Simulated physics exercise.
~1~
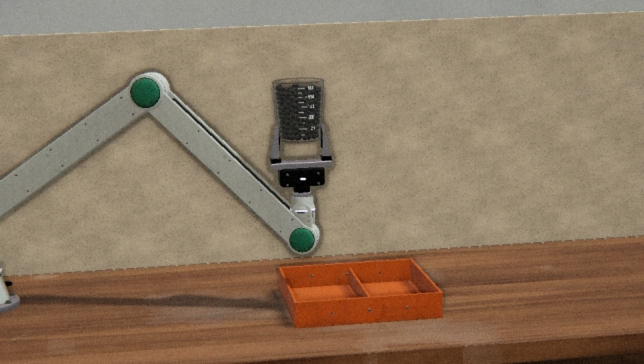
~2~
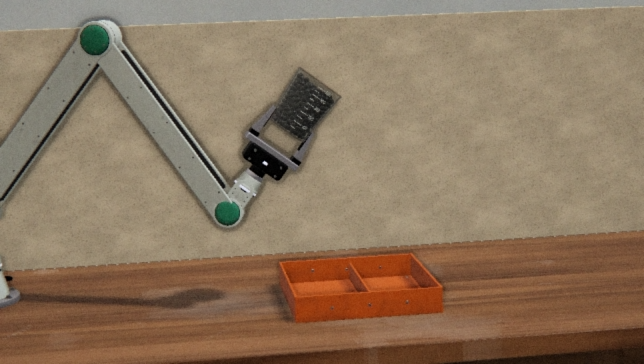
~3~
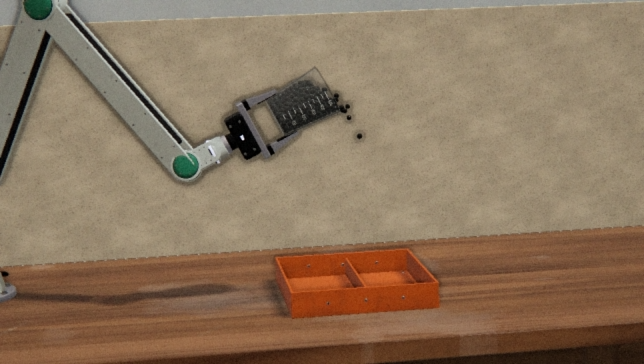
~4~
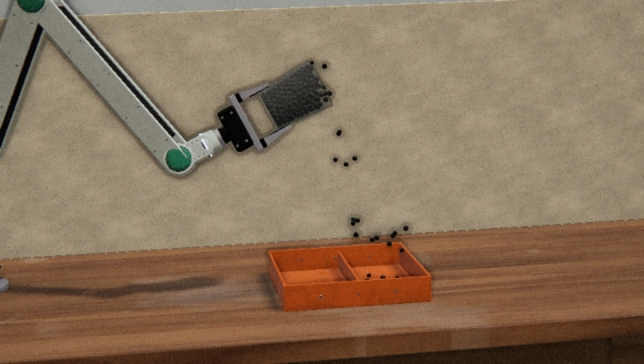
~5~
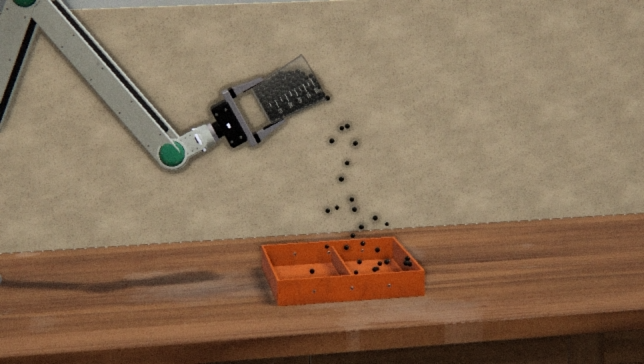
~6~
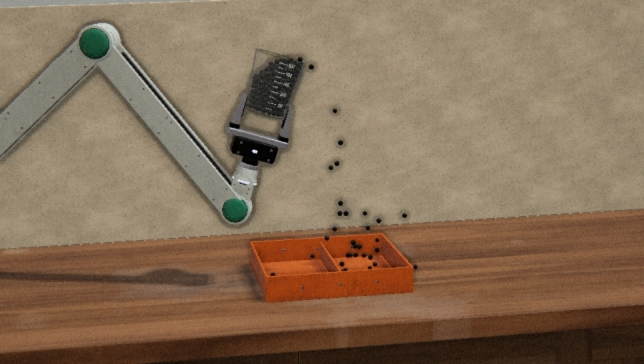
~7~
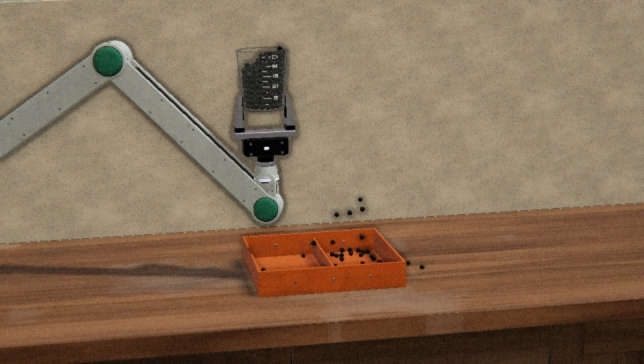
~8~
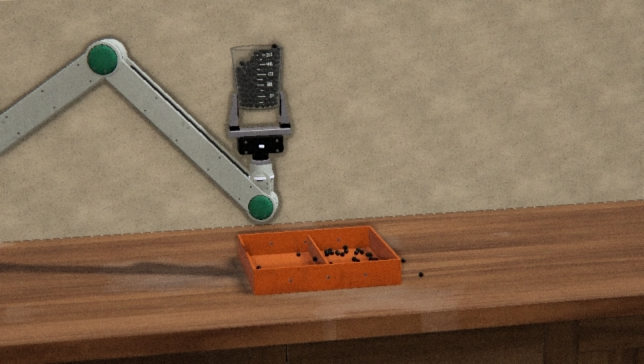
The clip shows a robot arm swinging a clear tumbler of dark beads left and tipping it, so some spill into a divided orange tray, mostly its right part, before it turns upright, still holding most beads, with a few lying on the wooden table.
